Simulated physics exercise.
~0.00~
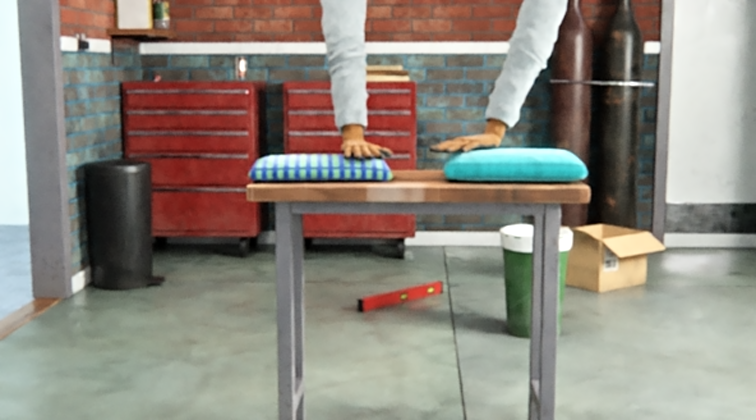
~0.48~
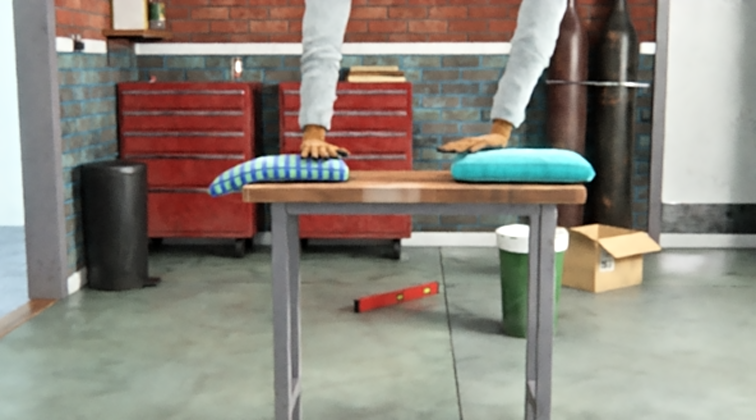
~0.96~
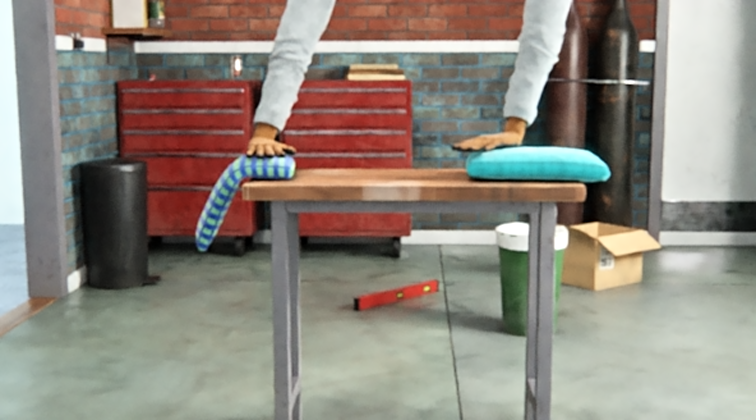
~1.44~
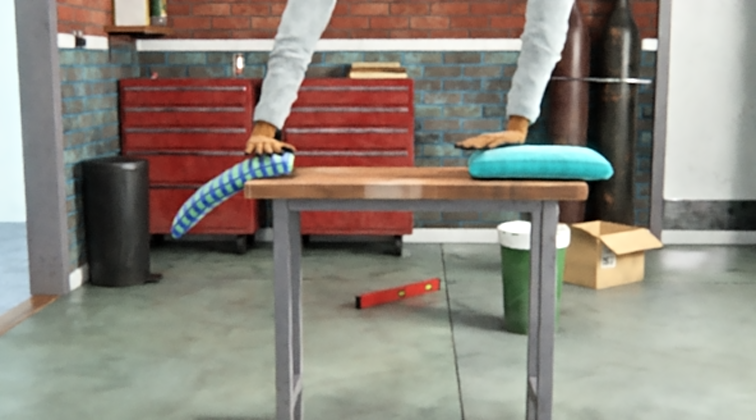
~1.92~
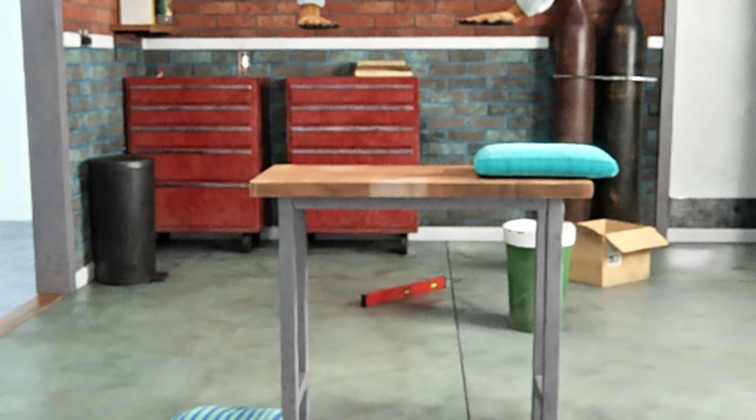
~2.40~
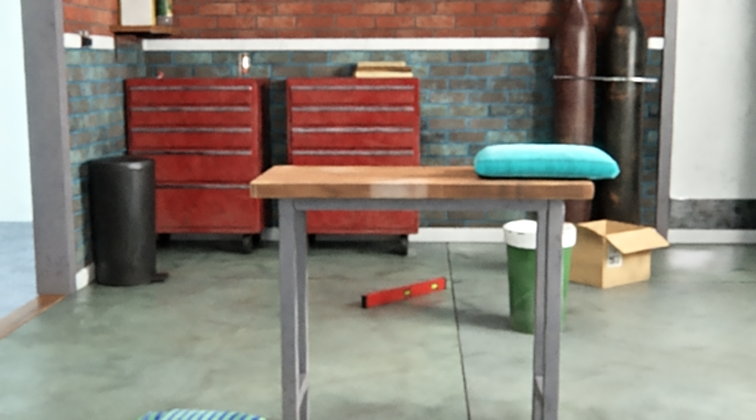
In a brick-walled garage, two hands pushing folded blankets outward on a bench, the blue one falling, the turquoise one staying.
